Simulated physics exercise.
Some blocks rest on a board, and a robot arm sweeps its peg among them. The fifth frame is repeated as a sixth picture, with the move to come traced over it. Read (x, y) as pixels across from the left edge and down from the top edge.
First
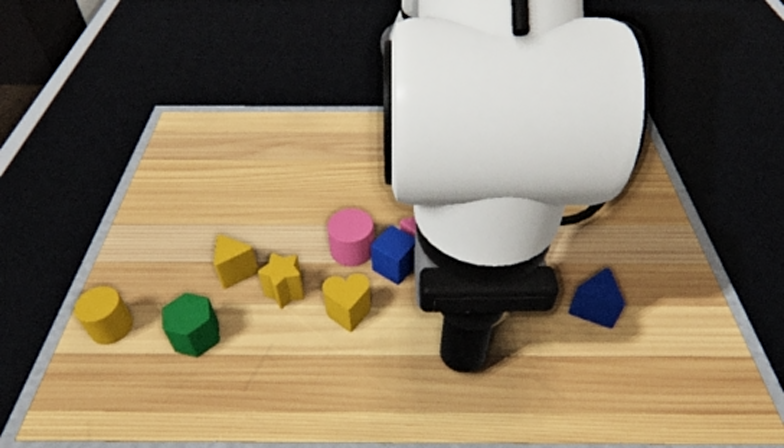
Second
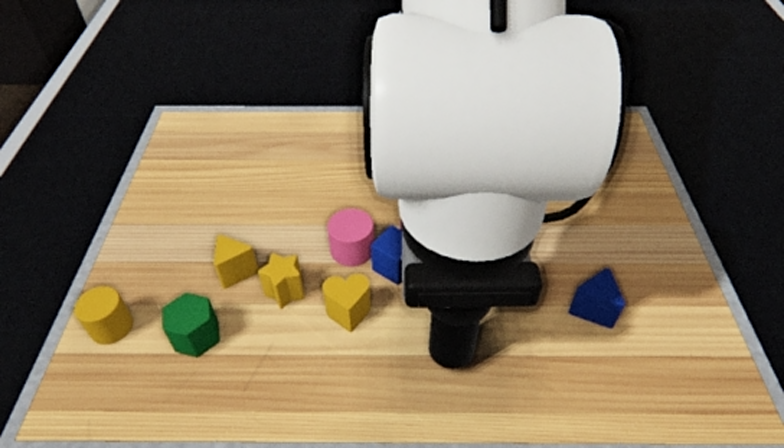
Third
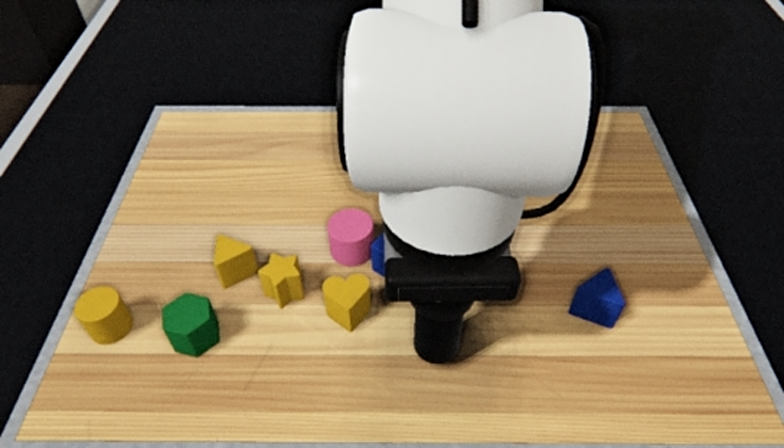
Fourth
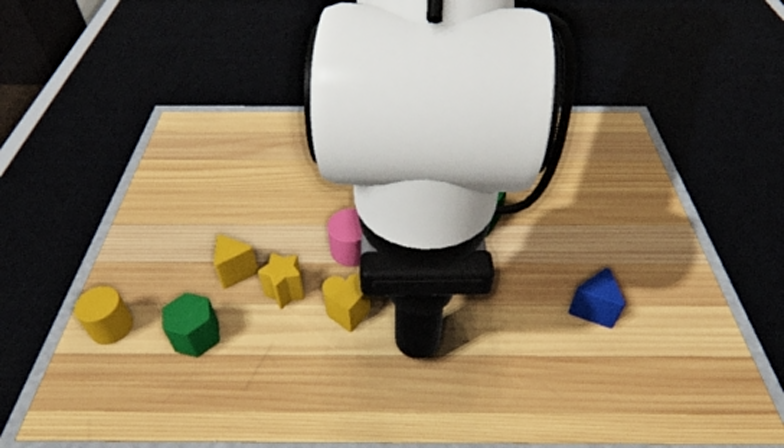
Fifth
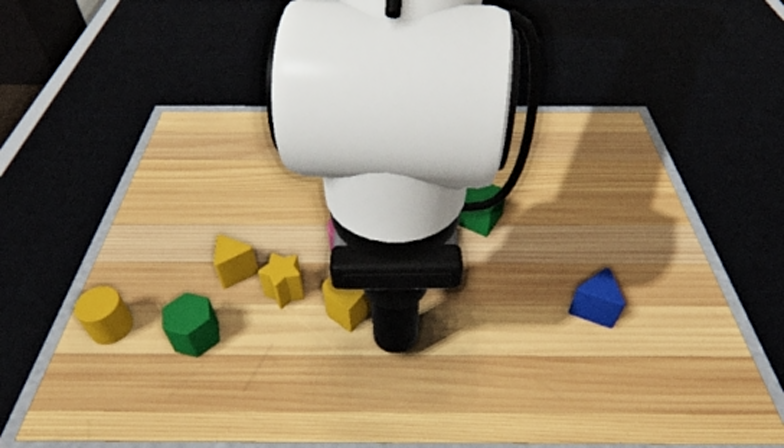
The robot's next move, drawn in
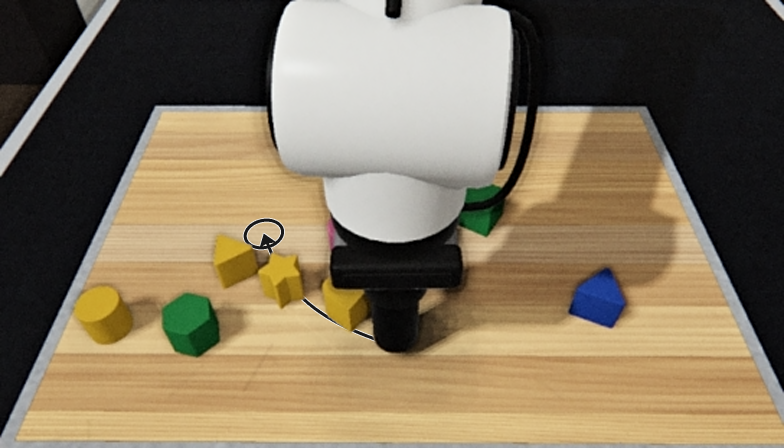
The clip opens on a wooden board scattered with yellow, green, pink and blue blocks, a white robot arm holding its black peg right of the yellow heart. The arm glides steadily left, gradually covering the pink block and part of the heart and revealing a green block behind, while the blocks stay still.
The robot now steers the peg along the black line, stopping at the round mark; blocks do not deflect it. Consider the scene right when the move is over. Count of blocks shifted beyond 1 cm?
The count is three or more.
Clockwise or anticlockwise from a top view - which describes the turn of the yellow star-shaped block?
The block spins anticlockwise.
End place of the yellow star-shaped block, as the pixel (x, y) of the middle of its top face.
Pixel (224, 216).
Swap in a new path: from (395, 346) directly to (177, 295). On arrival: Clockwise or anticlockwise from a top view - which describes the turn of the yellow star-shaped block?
It makes a clockwise turn.
Drawn move, from (395, 346) by way of (331, 319) and (286, 279) to (264, 234).
The first path, step by step. One third of the way, peg at (328, 306); yellow heart-shaped block at (321, 263), turned 50° clockwise.
Two thirds of the way, peg at (282, 265); yellow triangular block at (216, 242), turned 50° anticlockwise; yellow star-shaped block at (250, 241), turned 35° anticlockwise; yellow heart-shaped block at (310, 235), turned 105° clockwise.
At the end, peg at (261, 221); yellow triangular block at (200, 237), turned 100° anticlockwise; yellow star-shaped block at (224, 216), turned 80° anticlockwise; yellow heart-shaped block at (308, 232), turned 120° clockwise; pink circle still.
